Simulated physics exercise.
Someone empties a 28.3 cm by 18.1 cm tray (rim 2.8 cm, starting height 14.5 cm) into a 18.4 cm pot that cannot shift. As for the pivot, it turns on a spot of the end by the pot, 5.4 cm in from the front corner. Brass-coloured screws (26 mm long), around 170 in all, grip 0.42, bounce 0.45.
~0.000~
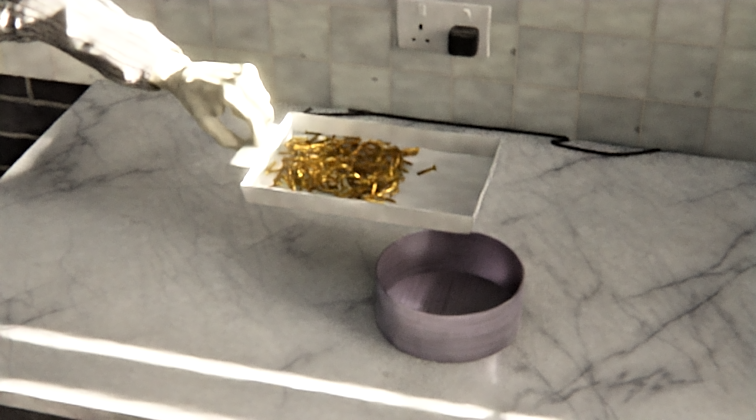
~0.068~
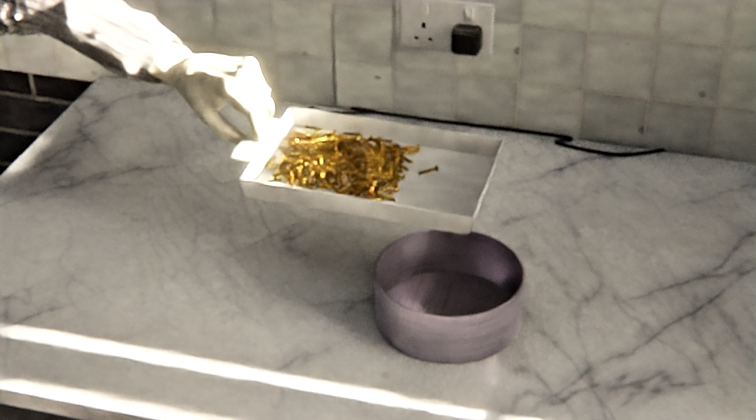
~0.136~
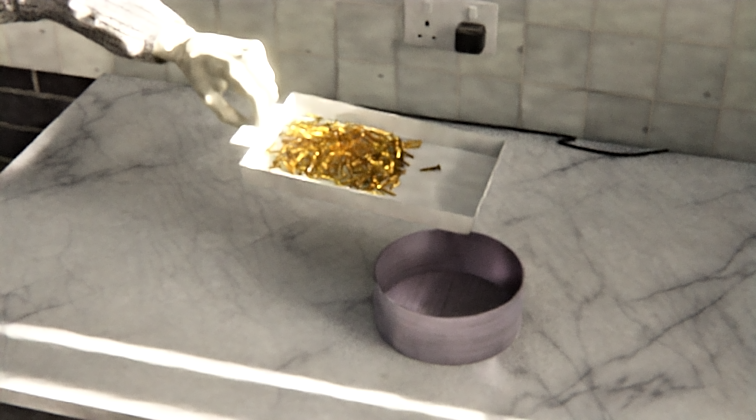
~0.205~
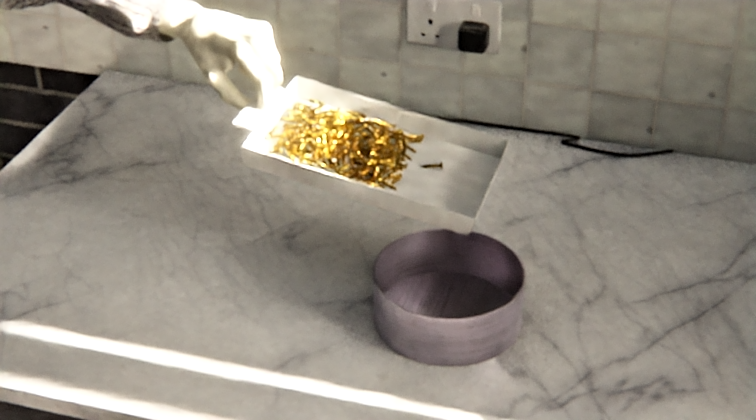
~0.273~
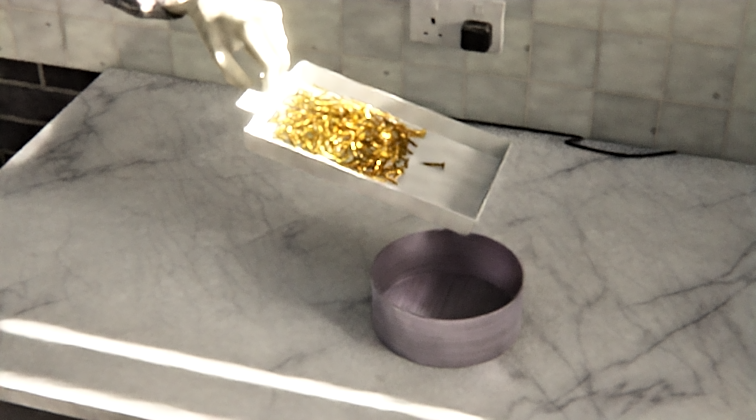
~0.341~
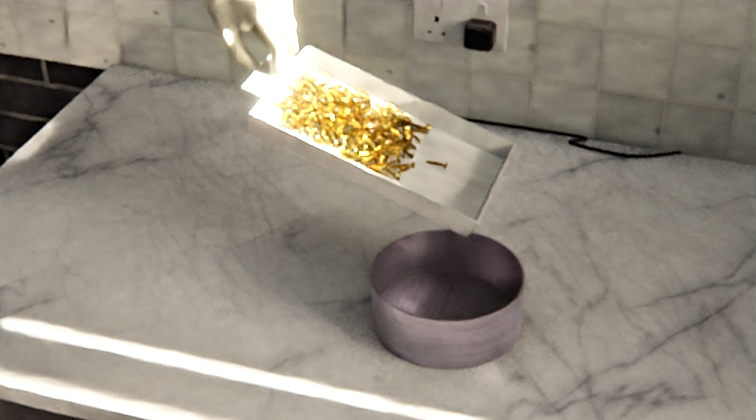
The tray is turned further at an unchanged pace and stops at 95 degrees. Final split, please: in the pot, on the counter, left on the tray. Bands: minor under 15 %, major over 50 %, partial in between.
Pot: Looks set for a partial amount, counter: Looks set for the better part, tray: Looks set for a minimal amount.
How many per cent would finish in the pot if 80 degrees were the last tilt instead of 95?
That would give about 10 per cent.
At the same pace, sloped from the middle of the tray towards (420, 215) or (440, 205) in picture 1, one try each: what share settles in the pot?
Some 100 and 85 per cent.
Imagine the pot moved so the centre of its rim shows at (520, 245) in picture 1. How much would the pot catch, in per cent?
With the pot there, close to 95 per cent.
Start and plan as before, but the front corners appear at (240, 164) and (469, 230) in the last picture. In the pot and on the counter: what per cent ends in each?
You'd end with pot at 80 and counter at 15.
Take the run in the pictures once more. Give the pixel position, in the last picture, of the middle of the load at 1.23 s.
Around (499, 180).
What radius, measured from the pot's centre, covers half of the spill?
Roughly 16 cm from the centre.
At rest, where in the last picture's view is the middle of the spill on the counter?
You'll find it at about pixel (546, 281).
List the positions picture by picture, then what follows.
The first frame shows tray tilt 0 degrees, front corners at (245, 183) and (470, 215); middle of the pieces at (340, 169); pot at (450, 270).
The second frame shows tray tilt 1 degrees, front corners at (244, 177) and (470, 215); middle of the pieces at (340, 165).
The third frame shows tray tilt 5 degrees, front corners at (245, 163) and (471, 216), lowest corner right back; middle of the pieces at (341, 156).
The fourth frame shows tray tilt 10 degrees, front corners at (247, 146) and (473, 216), lowest corner right back; middle of the pieces at (342, 145).
The fifth frame shows tray tilt 14 degrees, front corners at (250, 129) and (474, 218), lowest corner right back; middle of the pieces at (345, 134).
The sixth frame shows tray tilt 19 degrees, front corners at (255, 113) and (476, 219), lowest corner right back; middle of the pieces at (349, 124); pot at (448, 273). Its pace works out near 70 degrees a second.
After 0.87 s, tilt 55 degrees; the tray holds 100 %, the pot 0 %.
Then, at 1.23 s, tilt 79 degrees; the tray holds 80 %, the pot 5 %.
After 1.68 s, tilt 95 degrees; the tray holds 25 %, the pot 15 %.
By 2.7 s all is still; pot 25 %, counter 75 %, tray 0 %.
